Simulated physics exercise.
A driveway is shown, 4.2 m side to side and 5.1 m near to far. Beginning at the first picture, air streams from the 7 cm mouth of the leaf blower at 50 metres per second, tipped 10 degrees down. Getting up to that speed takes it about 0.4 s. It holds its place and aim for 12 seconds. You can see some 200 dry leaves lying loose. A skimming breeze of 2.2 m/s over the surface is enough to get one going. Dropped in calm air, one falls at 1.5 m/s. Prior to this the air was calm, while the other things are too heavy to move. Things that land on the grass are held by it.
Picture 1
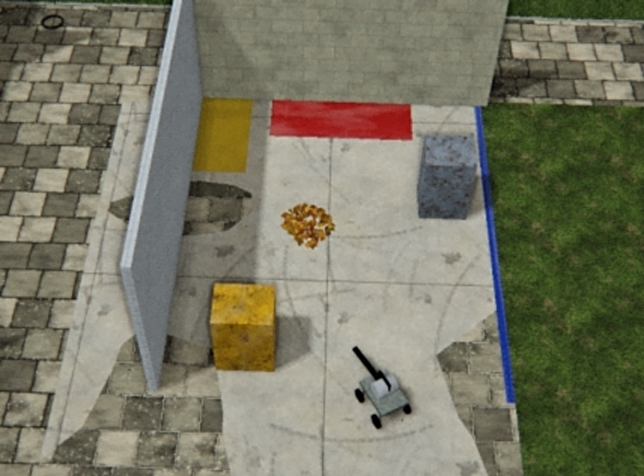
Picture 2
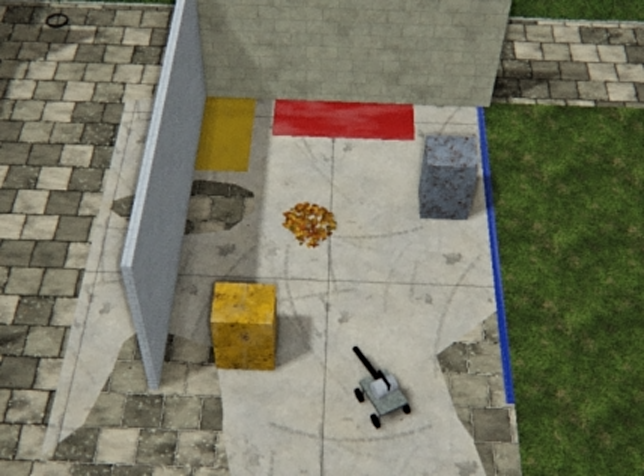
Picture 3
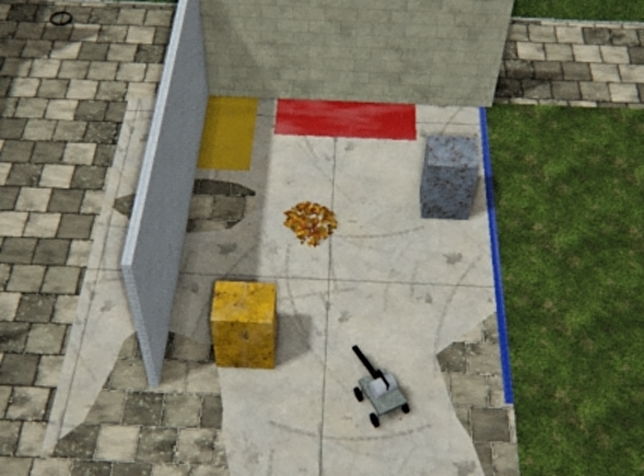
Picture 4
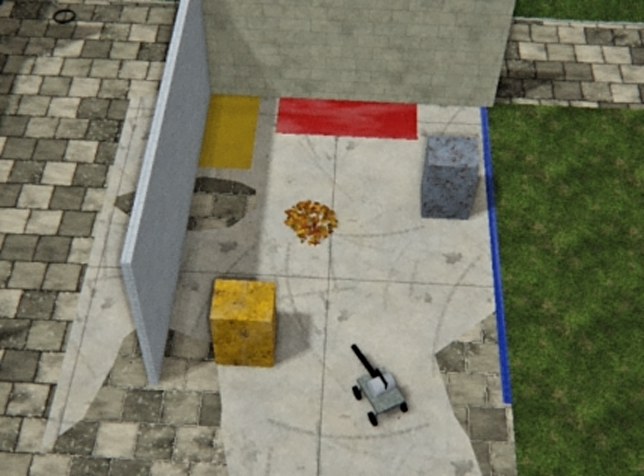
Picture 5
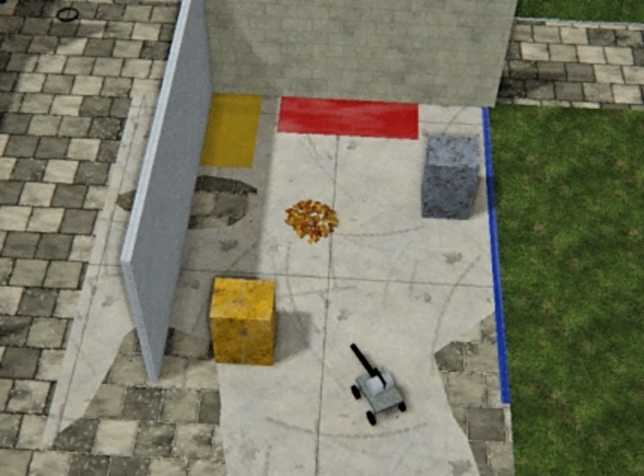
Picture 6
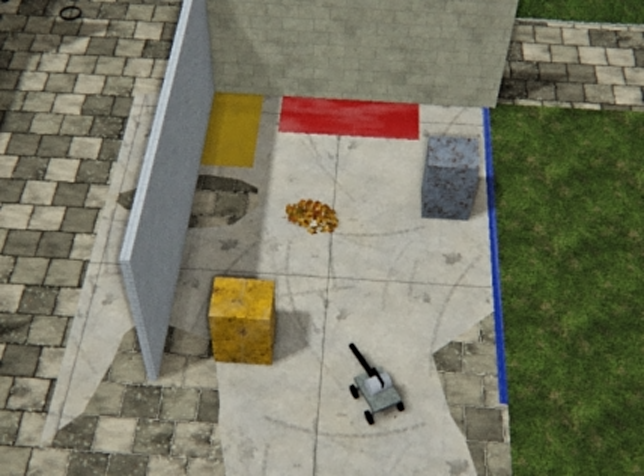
To begin with, a small wheeled leaf blower points up a driveway toward a round patch of dry leaves, between a yellow bin and a grey bin, with a red patch beyond. For most of the clip almost nothing moves, then the leaf patch flattens slightly, its nearer leaves shifting away from the blower.
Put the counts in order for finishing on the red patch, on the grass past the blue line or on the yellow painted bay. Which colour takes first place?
It is red that takes the most.
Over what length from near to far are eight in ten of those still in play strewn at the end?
0.8 m, roughly.
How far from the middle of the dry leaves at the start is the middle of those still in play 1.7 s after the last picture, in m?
About 1.8 m.
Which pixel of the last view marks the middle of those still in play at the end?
I'd put it close to (299, 109) in the last view.
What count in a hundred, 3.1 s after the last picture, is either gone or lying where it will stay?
About 10 %.
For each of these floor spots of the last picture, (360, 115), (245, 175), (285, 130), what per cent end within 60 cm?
Estimates in listed order: 20 %; 0 %; 40 %.
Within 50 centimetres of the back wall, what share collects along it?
80 %.
Then, 1.7 s after the last picture, 98 % are on the move or not yet settled, 12 % are on the red patch, 0 % on the grass past the blue line and 22 % on the yellow painted bay; the middle of those still in play is near (295, 133).
Then, 3.1 s after the last picture, 90 % are on the move or not yet settled, 41 % are on the red patch, 0 % on the grass past the blue line and 19 % on the yellow painted bay; the middle of those still in play is near (297, 116).
Then, 5.8 s after the last picture, 74 % are on the move or not yet settled, 54 % are on the red patch, 0 % on the grass past the blue line and 17 % on the yellow painted bay; the middle of those still in play is near (296, 110).
Then, 11.2 s after the last picture, at the end, 60 % are on the red patch, 0 % on the grass past the blue line and 15 % on the yellow painted bay; the middle of those still in play is near (299, 109).
